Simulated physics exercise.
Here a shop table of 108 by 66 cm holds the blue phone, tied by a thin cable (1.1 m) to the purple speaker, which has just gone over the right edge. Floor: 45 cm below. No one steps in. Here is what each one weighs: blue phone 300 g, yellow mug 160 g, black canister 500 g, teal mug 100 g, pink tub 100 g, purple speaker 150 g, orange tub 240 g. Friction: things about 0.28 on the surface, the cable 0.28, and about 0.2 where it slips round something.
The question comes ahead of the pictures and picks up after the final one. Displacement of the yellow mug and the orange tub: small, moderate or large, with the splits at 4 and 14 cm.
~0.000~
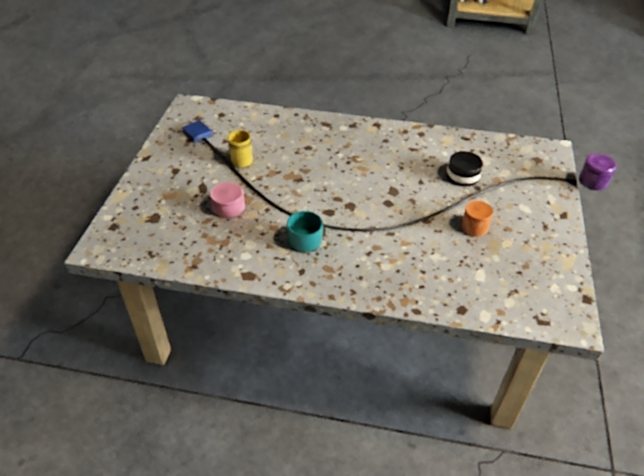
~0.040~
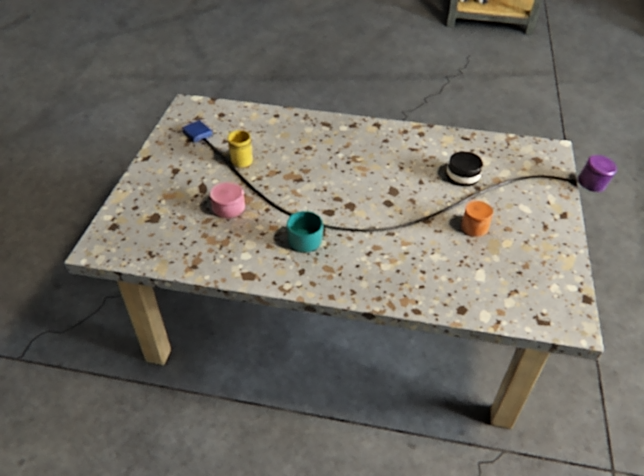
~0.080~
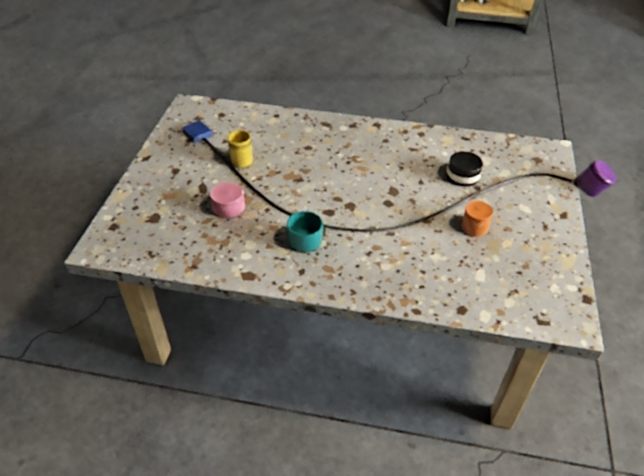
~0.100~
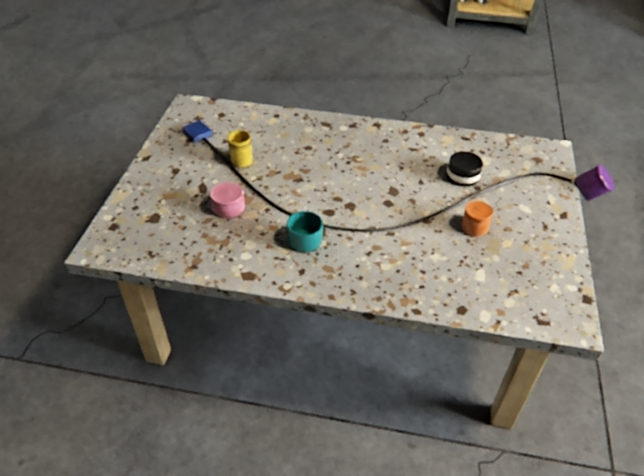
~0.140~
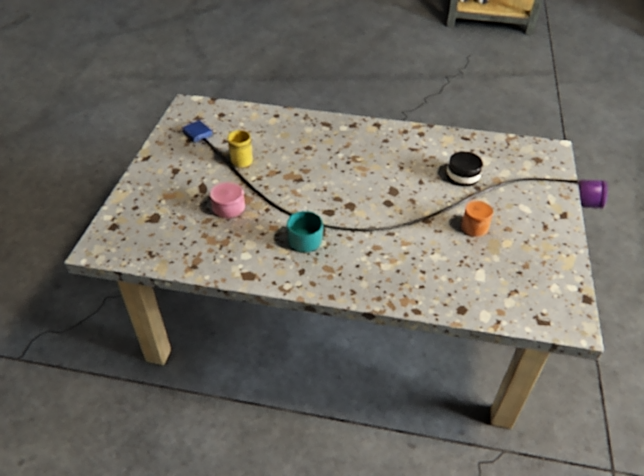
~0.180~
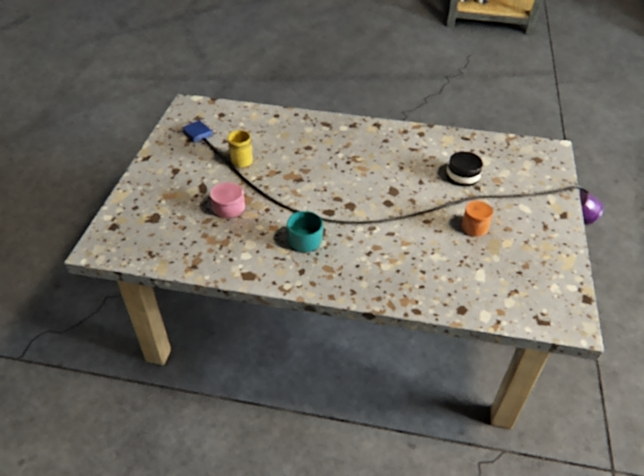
Yellow mug: Moderate, orange tub: Small.
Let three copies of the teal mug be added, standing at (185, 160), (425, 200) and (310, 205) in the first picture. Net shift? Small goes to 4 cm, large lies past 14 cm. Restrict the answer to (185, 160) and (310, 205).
In that order: Small, large.
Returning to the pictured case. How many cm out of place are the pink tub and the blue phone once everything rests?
The pink tub ends up around 0 cm from its start and the blue phone around 15 cm.
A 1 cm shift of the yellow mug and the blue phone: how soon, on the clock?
Yellow mug 0.30 s; blue phone 0.32 s, roughly.
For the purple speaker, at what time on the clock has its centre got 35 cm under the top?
It happens at 1.10 seconds on the clock.
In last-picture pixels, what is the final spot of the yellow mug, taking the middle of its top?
Rest point, last frame: Approx. (268, 120).
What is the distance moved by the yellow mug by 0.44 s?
At that moment the yellow mug has gone 8 cm from the start.
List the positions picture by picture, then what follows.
In the first picture, yellow mug (239, 137); orange tub (479, 209); cable runs through (536, 178) (459, 203) (374, 230) (281, 208).
In the second picture, purple speaker (601, 164); cable runs through (534, 176) (374, 230).
In the third picture, purple speaker (596, 179); cable runs through (532, 175) (374, 230).
In the fourth picture, purple speaker (595, 183); cable runs through (532, 174) (374, 230).
In the fifth picture, purple speaker (591, 194); cable runs through (537, 179) (374, 229).
In the sixth picture, yellow mug (239, 137); orange tub (479, 209); cable runs through (558, 191) (379, 221) (285, 206).
After 0.4 s, the cable's tail end at (209, 143); yellow mug 8 cm off its start, purple speaker over the edge, blue phone 2 cm off its start.
After 0.7 s, the cable's tail end at (230, 141); yellow mug 8 cm off its start, purple speaker over the edge, blue phone 6 cm off its start.
After 0.9 s, the cable's tail end at (249, 148); yellow mug 9 cm off its start at (262, 120), blue phone 12 cm off its start at (236, 141), purple speaker over the edge.
After 1.2 s, the cable's tail end at (257, 149); yellow mug 10 cm off its start, blue phone 14 cm off its start, purple speaker over the edge.
After 2.4 s, the cable's tail end at (257, 149); yellow mug 10 cm off its start at (268, 120), orange tub 0 cm off its start at (480, 209), blue phone 14 cm off its start at (244, 143), purple speaker over the edge.
